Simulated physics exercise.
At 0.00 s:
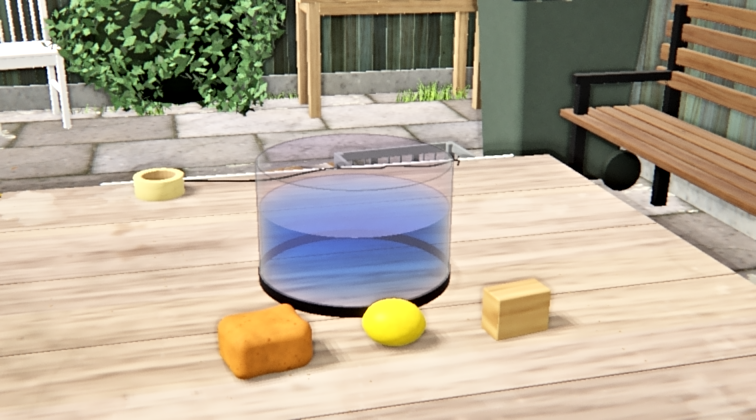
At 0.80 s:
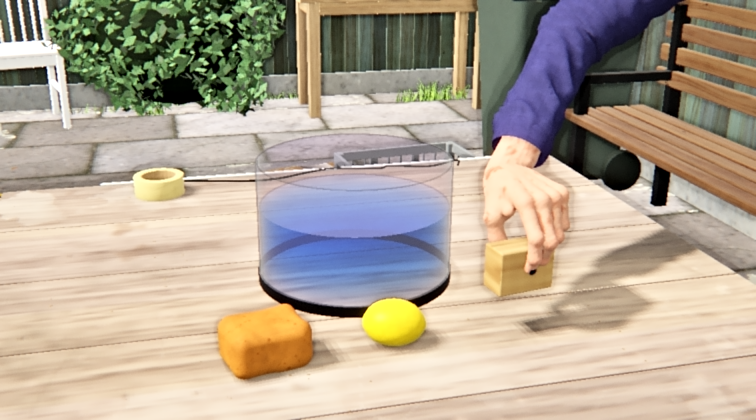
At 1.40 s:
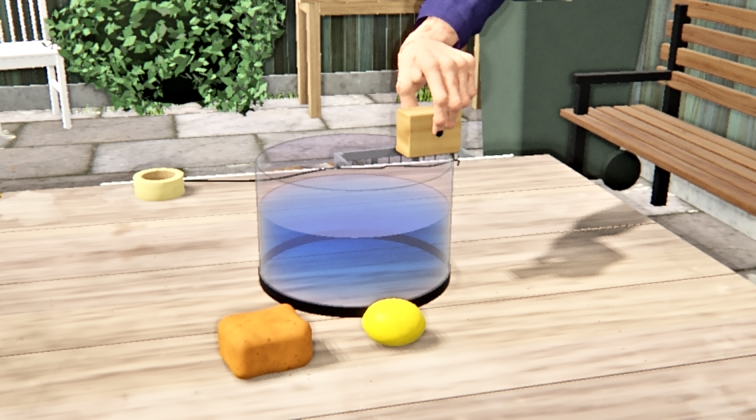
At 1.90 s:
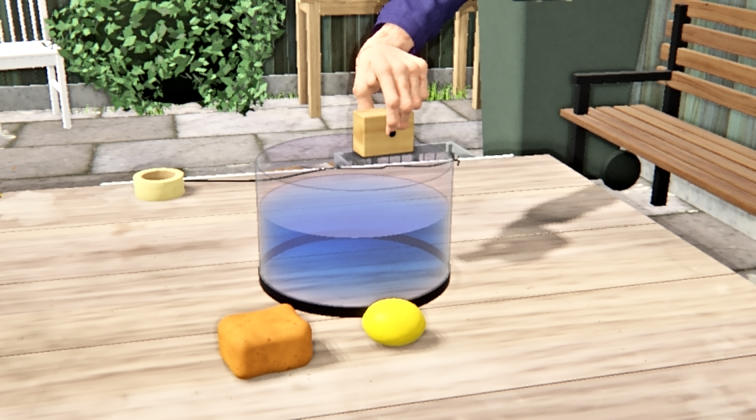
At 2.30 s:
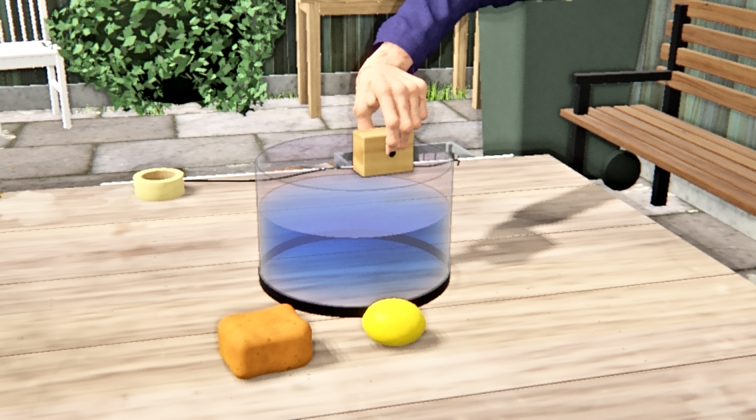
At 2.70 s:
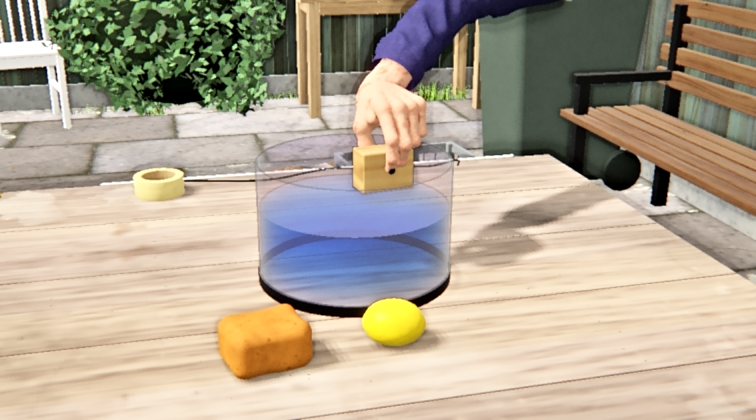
A hand in a purple sleeve works at a pale wooden table on a paved patio, seen from slightly above by a still camera. A clear round tub of blue water stands in the middle, with an orange-brown bread roll, a yellow lemon and a wooden block in front. The hand picks up the block at right, carries it left over the tub and lowers it to just above the water.
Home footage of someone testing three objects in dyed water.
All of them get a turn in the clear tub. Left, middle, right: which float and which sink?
The left one keeps afloat, the middle one keeps afloat and the right one keeps afloat.
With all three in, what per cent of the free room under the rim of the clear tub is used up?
10 %.
By 4.0 s, the wooden block rides on the surface.
By 8.0 s, the lemon rides on the surface.
By 12.0 s, the bread roll rides on the surface; afloat, bread roll, lemon and wooden block.
